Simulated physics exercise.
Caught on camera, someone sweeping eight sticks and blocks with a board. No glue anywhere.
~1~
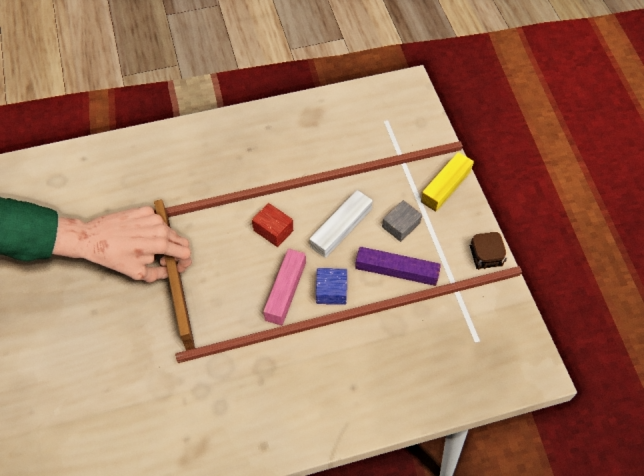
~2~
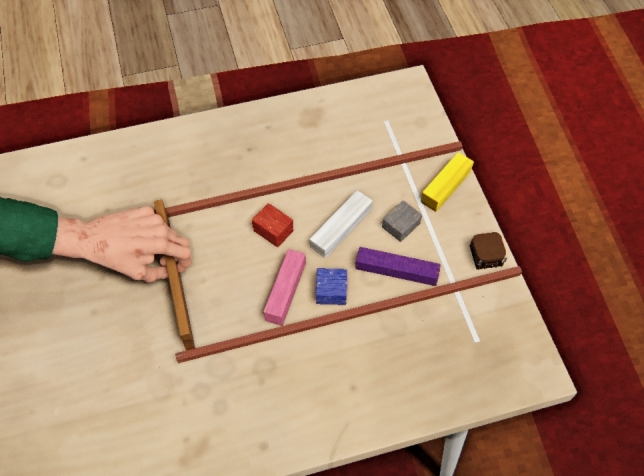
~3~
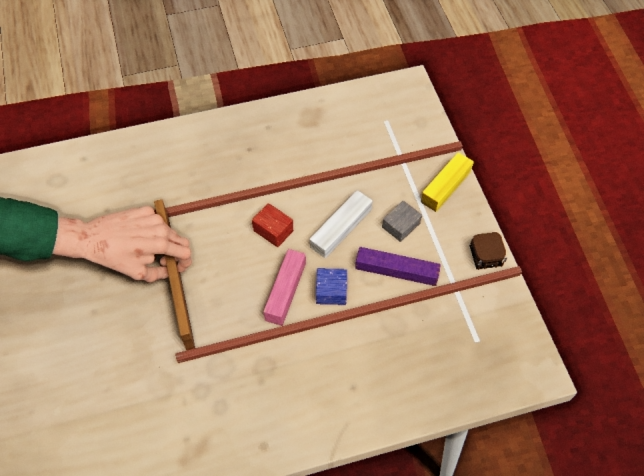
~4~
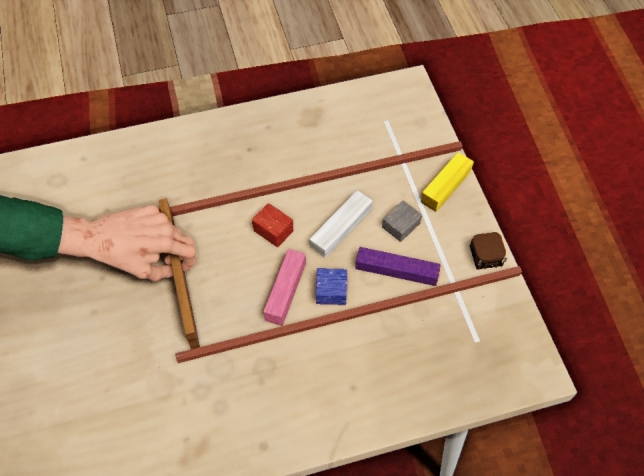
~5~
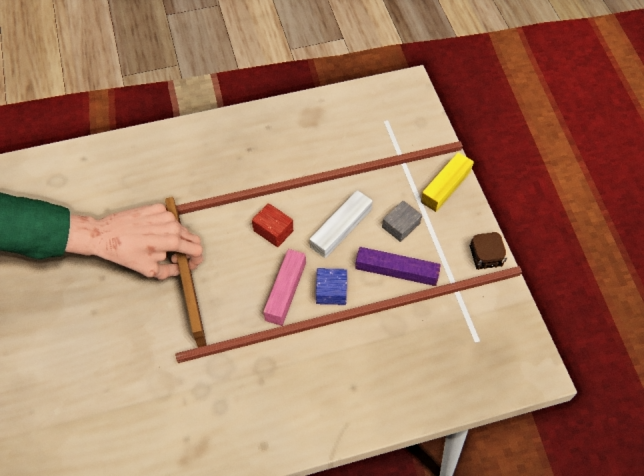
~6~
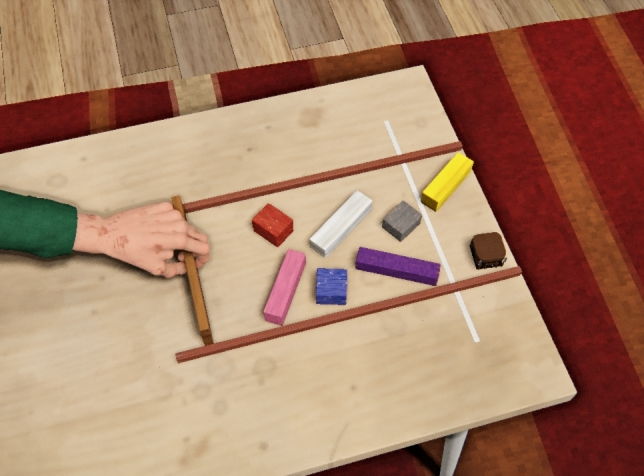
A hand in a green sleeve held a wooden board between two rails on a table, then slid it slightly right toward the scattered colored blocks and sticks, which all stayed still.
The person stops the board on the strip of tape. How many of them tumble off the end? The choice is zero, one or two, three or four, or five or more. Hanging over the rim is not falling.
In the end the number that fall off is one or two.
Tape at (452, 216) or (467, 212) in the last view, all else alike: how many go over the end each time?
The counts: 4 and 6.
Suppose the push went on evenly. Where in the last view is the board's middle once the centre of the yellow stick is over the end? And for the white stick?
For the yellow stick at (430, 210), for the white stick at (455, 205).
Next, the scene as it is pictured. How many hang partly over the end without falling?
2 of them.
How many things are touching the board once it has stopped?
That makes 2.
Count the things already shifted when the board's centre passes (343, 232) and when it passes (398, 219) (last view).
The counts are 7 and 8.
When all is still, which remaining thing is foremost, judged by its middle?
Foremost is the yellow stick.
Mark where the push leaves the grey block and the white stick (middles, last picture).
The grey block stops around (485, 207); the white stick around (454, 191).
A little later, none off yet; brown case at rest near (488, 251); yellow stick at rest near (447, 182); grey block at rest near (402, 221).
When it is over, the number that fall off is one or two; down, purple bar and brown case.
